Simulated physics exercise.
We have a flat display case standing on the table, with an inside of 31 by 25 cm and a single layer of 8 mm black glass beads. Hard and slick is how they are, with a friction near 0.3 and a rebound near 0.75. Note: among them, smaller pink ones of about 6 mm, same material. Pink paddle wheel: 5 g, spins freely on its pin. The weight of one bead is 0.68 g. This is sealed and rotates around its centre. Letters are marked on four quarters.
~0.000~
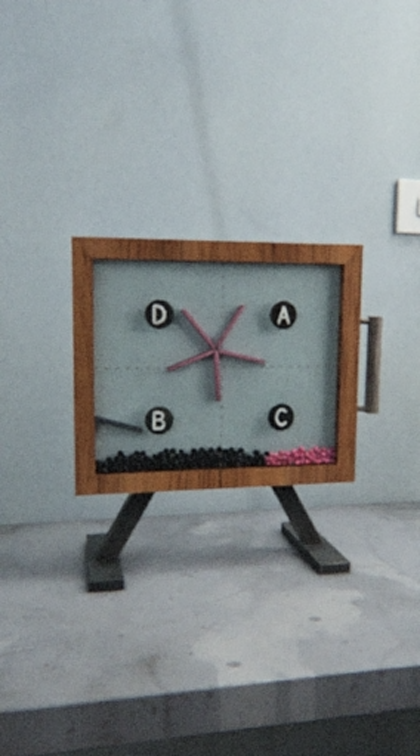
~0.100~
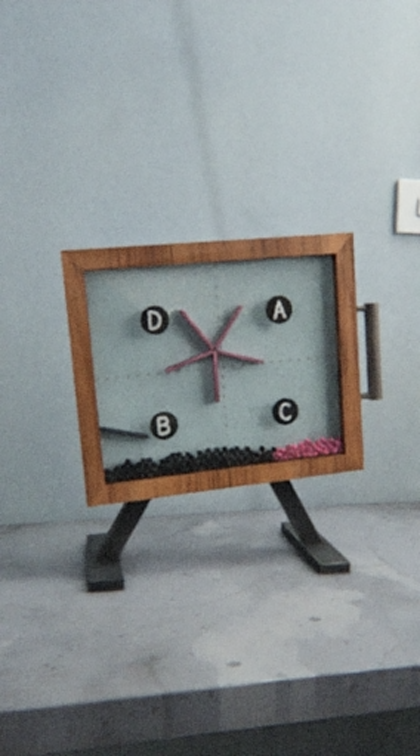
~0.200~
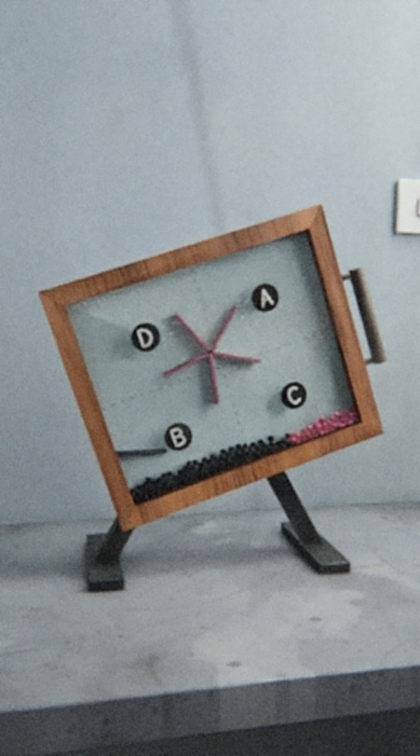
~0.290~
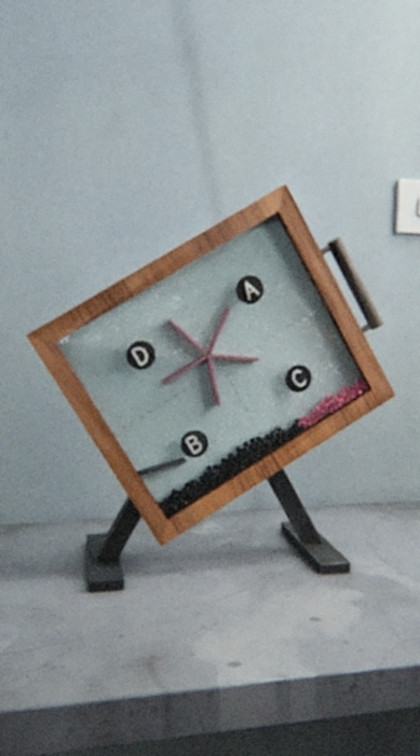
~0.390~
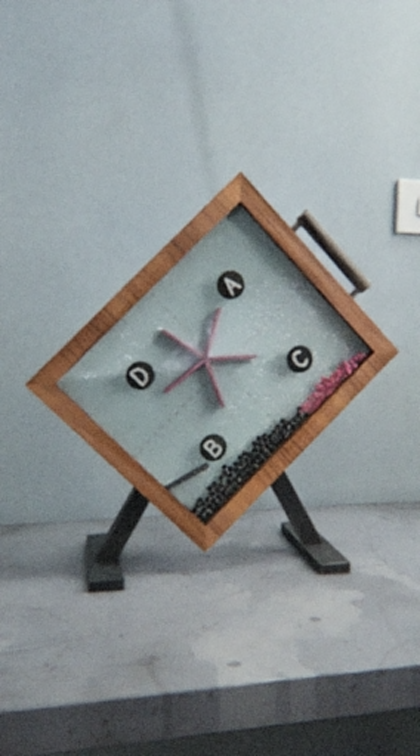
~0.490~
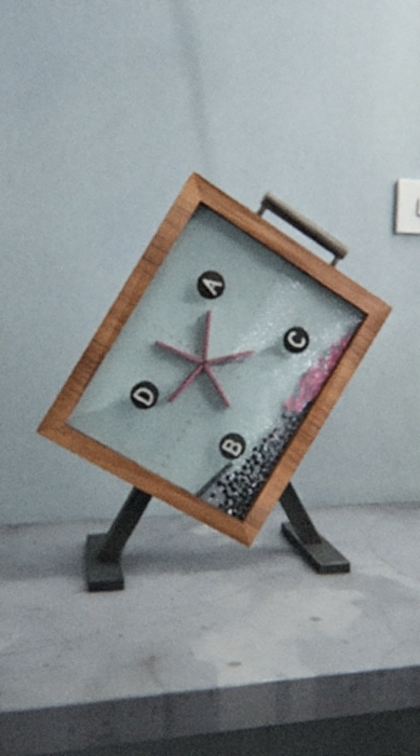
A wooden-framed, glass-fronted case with a handle on its right side stands on dark legs on a grey tabletop against a pale blue wall, seen from the front by a still camera. Inside are a pink five-armed wheel, four black lettered discs, and black beads along the bottom with pink ones at right. The case turns steadily anticlockwise, its beads shifting and bunching toward the lower right.
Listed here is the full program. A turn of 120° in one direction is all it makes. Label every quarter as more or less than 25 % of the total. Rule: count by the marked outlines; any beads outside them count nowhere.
A: Less. B: More. C: Less. D: More.
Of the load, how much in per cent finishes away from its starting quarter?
Roughly 60 per cent.
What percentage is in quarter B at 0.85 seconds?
Around 80 percent.
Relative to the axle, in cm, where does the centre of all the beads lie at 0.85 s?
Offset approx. 9 cm right, 9 cm below.
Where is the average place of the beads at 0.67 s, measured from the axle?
Right by about 8 cm and below by about 10 cm.
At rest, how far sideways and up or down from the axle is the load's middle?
It lies close to 6 centimetres right and 12 centimetres below.
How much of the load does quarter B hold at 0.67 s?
Roughly 100 %.
By 0.67 s, it stands 84° anticlockwise; the beads' middle is 8 cm right of and 10 cm below the centre; B 100 %.
By 0.85 s, it stands 109° anticlockwise; the beads' middle is 9 cm right of and 9 cm below the centre; B 80 %, D 20 %.
By 1.00 s, it stands 120° anticlockwise; the beads' middle is 9 cm right of and 9 cm below the centre; B 65 %, D 35 %.
All still by 2.4 s, it stands 120° anticlockwise; A 0 %, B 45 %, C 0 %, D 55 %.
